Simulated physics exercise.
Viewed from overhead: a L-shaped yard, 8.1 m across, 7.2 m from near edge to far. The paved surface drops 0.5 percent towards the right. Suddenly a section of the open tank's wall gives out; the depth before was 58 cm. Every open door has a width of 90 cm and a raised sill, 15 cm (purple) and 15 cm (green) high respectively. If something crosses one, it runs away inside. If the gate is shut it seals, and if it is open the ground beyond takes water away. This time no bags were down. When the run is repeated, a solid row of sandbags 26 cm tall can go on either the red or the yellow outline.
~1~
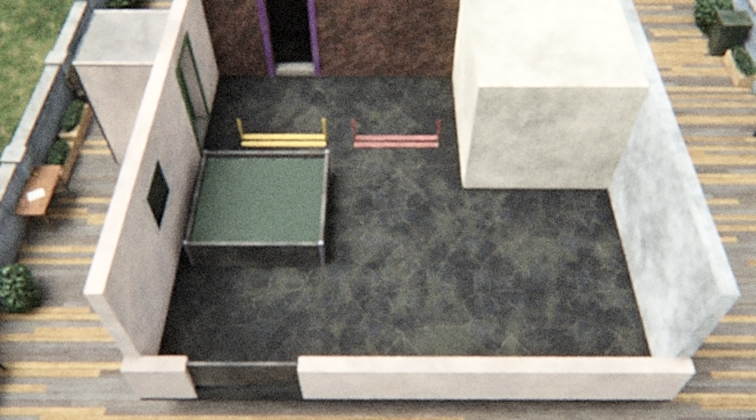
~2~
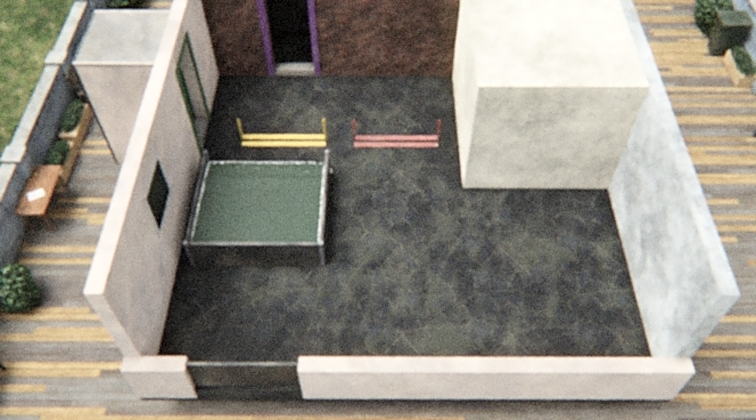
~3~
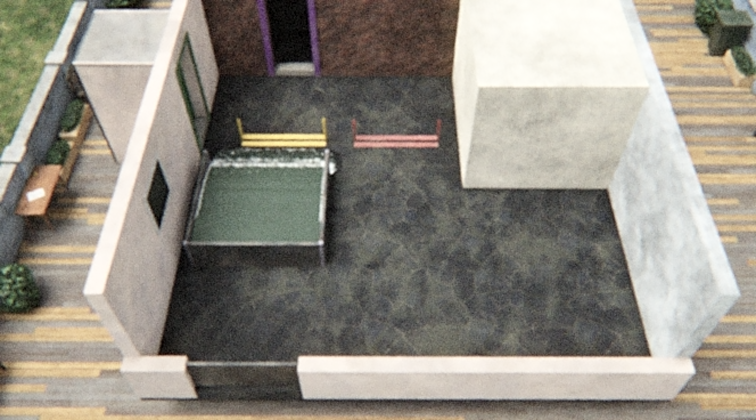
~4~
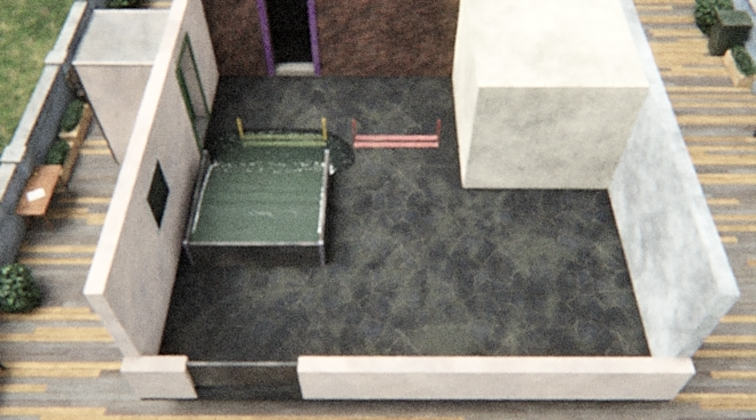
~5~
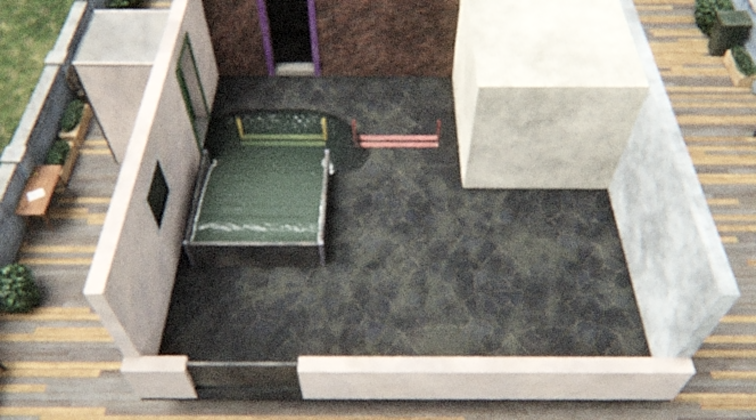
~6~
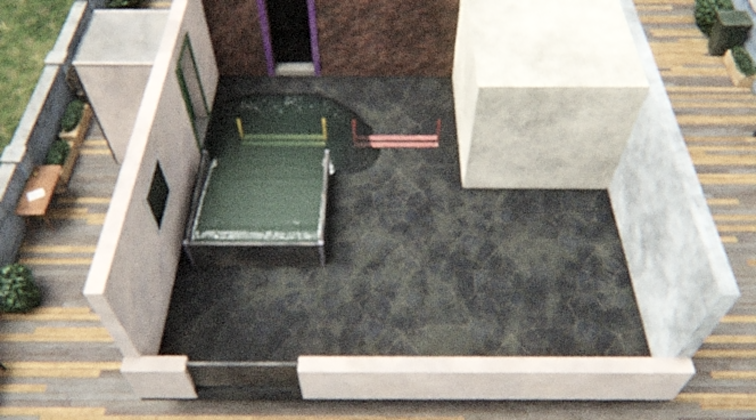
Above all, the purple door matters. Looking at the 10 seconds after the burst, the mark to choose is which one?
Choose the yellow mark.
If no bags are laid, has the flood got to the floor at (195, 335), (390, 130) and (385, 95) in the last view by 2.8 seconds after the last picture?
Respectively: Clear, covered and covered.
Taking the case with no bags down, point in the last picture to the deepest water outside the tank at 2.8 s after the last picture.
Near (437, 81).
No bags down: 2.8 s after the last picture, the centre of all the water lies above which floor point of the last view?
I'd put it around (302, 133).
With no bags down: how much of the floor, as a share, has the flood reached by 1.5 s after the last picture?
Roughly 30 per cent of the floor is wet.
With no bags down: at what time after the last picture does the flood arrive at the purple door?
Arrival time, purple: 0.2 seconds.
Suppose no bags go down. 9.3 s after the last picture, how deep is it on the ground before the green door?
About 3.5 cm deep.
Then, 0.7 s after the last picture water covers 25 % of the floor and is deepest (36 cm) near (226, 80) in the run without bags; in at the purple door, 29 L with no bags, 27 L with the row on red, 0 L on yellow.
Then, 1.5 s after the last picture water covers 30 % of the floor and is deepest (40 cm) near (226, 80) in the run without bags; in at the purple door, 114 L with no bags, 115 L with the row on red, 1 L on yellow.
Then, 2.8 s after the last picture water covers 30 % of the floor and is deepest (30 cm) near (437, 81) in the run without bags; in at the purple door, 220 L with no bags, 235 L with the row on red, 2 L on yellow.
Then, 5.3 s after the last picture water covers 60 % of the floor and is deepest (18 cm) near (446, 87) in the run without bags; in at the purple door, 239 L with no bags, 251 L with the row on red, 3 L on yellow.
Then, 9.3 s after the last picture water covers 90 % of the floor and is deepest (12 cm) near (651, 379) in the run without bags; in at the purple door, 240 L with no bags, 251 L with the row on red, 3 L on yellow.
